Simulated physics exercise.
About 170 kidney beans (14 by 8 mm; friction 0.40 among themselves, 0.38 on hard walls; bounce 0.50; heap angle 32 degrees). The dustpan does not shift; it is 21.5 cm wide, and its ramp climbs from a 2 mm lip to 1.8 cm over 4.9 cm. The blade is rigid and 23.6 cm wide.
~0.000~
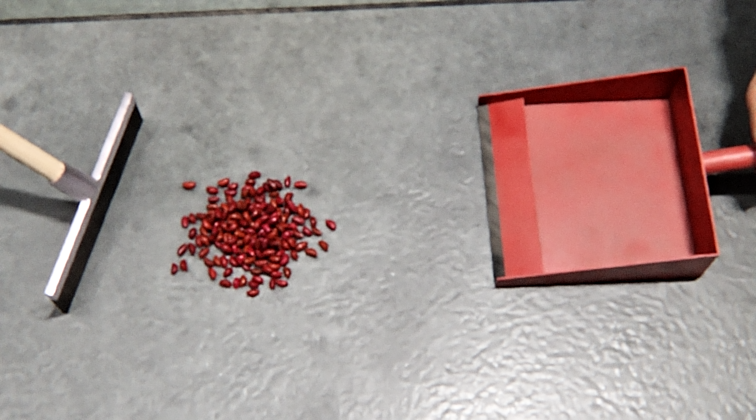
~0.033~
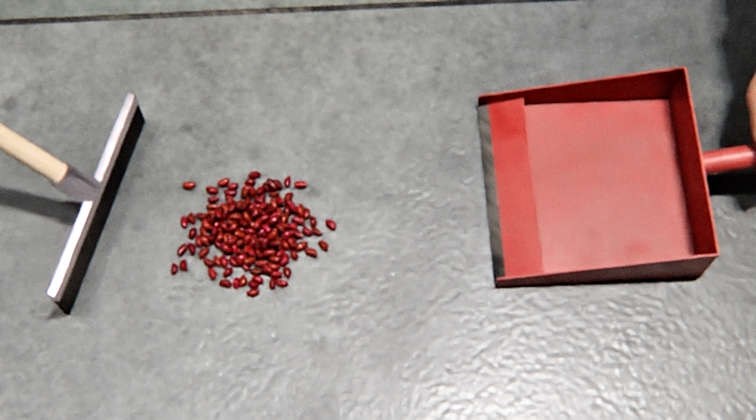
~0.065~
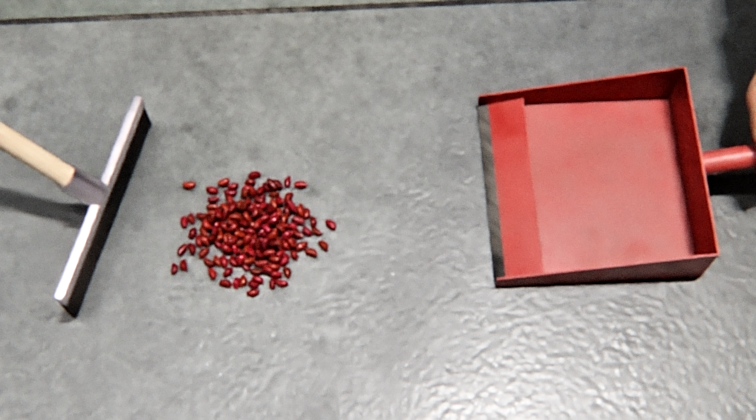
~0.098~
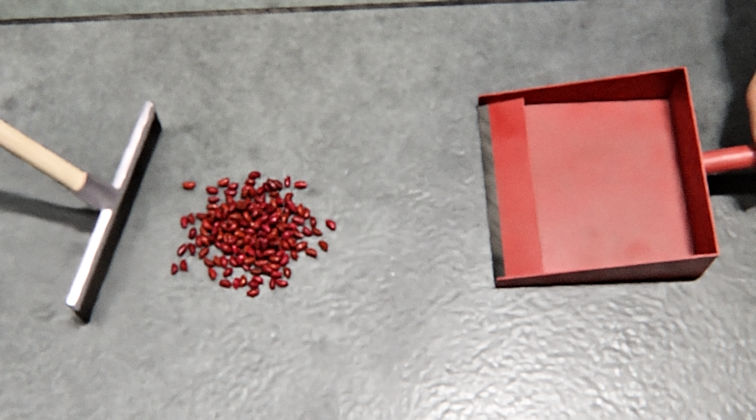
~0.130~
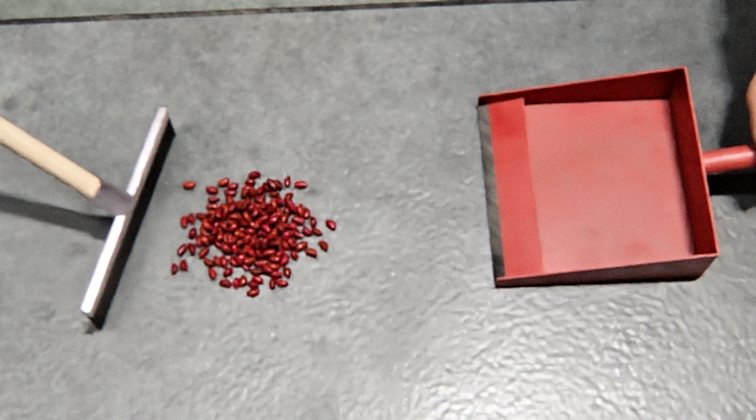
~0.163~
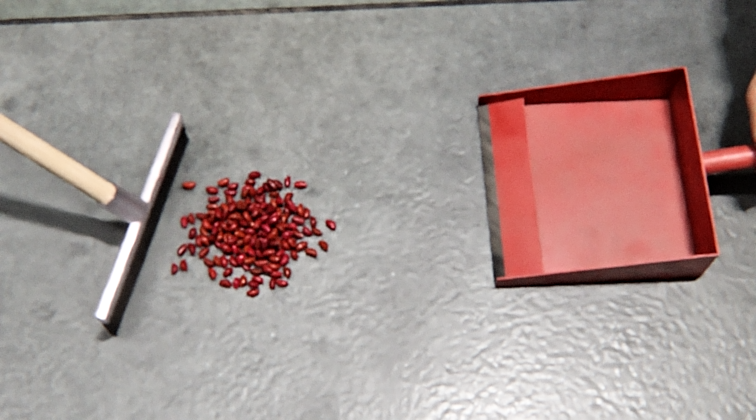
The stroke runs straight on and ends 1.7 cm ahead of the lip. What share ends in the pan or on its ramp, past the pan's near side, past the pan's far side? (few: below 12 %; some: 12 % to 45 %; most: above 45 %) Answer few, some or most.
Pan: Few, near side: Most, far side: Few.
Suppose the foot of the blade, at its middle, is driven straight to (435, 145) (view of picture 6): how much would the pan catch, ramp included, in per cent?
About 0 per cent.
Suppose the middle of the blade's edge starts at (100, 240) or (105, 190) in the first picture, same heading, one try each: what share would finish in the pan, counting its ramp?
About 0 and 10 per cent.
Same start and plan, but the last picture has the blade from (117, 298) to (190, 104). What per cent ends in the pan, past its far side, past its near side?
Pan 10, far 0, near 30.
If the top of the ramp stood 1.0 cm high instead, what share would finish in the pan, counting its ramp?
In that case some 5 per cent.
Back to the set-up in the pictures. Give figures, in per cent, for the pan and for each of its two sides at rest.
Pan 5; near side 70; far side 0.
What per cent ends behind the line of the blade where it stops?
Some 20 per cent.
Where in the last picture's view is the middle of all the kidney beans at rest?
Near (491, 331).
After 0.49 s, middle of the blade 22 cm from the lip; 0 % over the lip, far side 0 %, near side 25 %.
After 0.71 s, middle of the blade 11 cm from the lip; 0 % over the lip, far side 0 %, near side 55 %.
After 1.04 s, middle of the blade 5 cm from the lip; 5 % over the lip, far side 0 %, near side 70 %.
In the end, at 2.7 s, pan 5 %, near side 70 %, far side 0 %, in front of the lip or behind the blade 30 %.
